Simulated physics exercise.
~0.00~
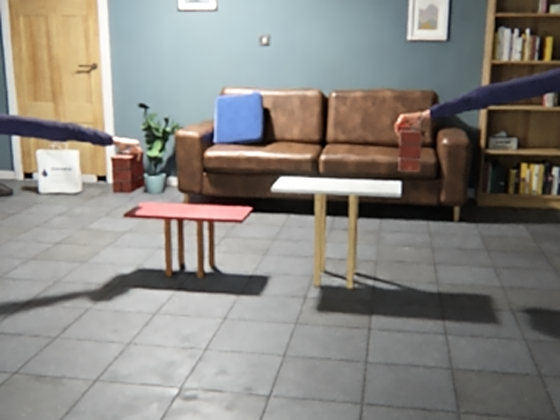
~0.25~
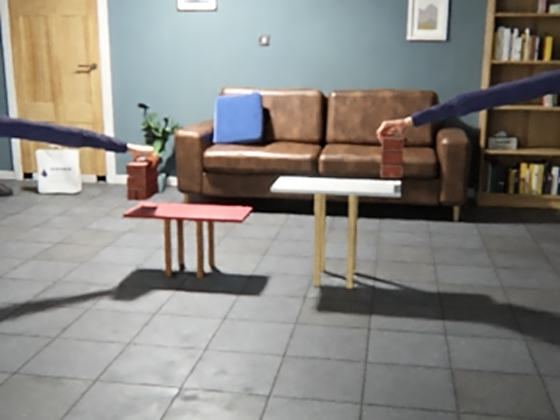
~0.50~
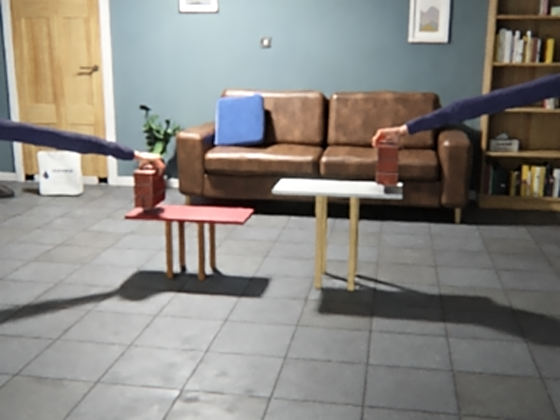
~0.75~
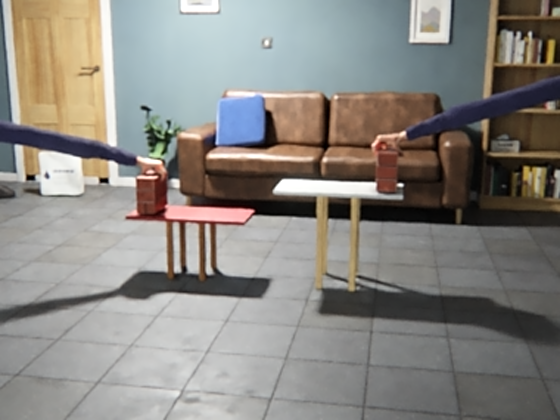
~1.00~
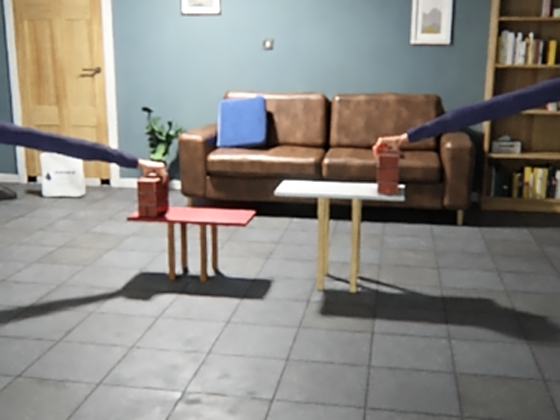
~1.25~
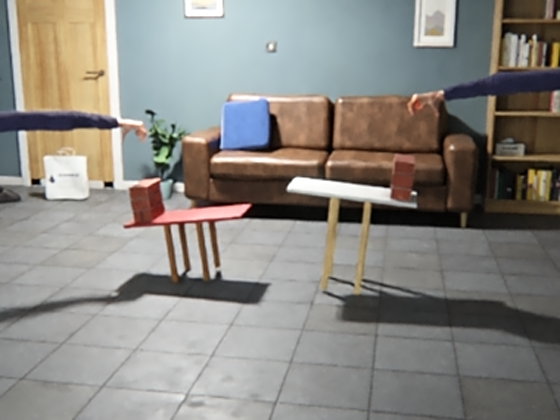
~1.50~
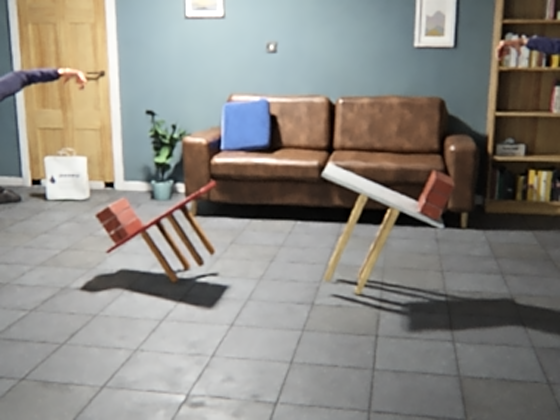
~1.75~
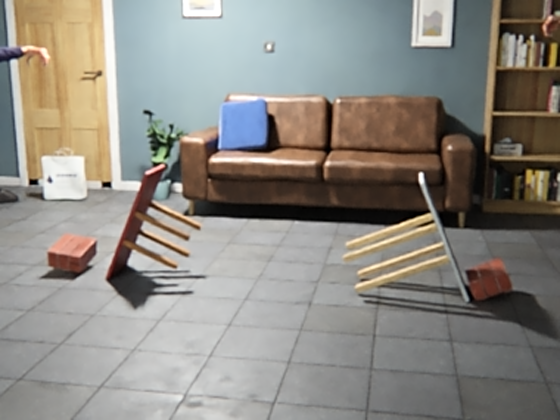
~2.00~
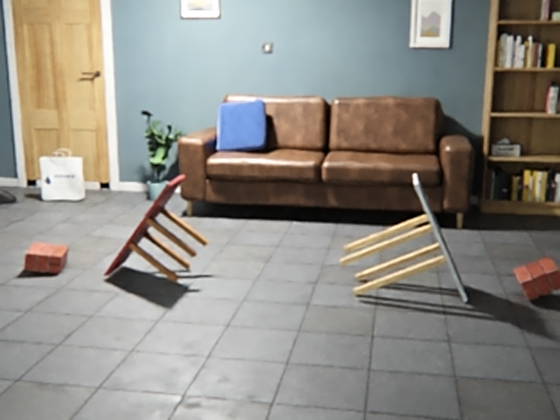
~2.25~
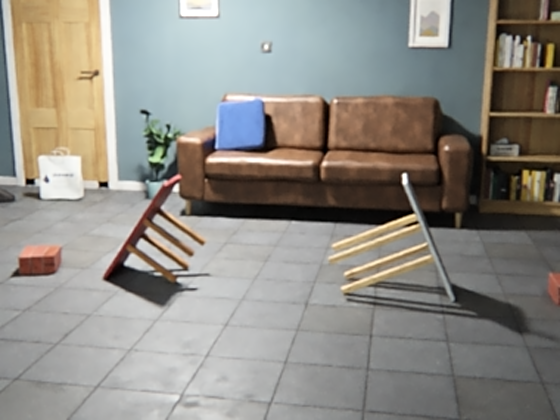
Two dark-sleeved arms reach in from opposite sides of a living room, seen from the front by a slightly swaying camera, each holding a block of red bricks. A low red plant stand is at left and a taller white one at right, on grey tiles before a brown leather sofa with a blue cushion. The hands lower the bricks onto the outer ends of the two tops, then let go and draw back. Both stands tip outward, and the bricks slide off onto the floor. The stands end tipped over with their legs pointing inward, the bricks lying beyond them on either side.
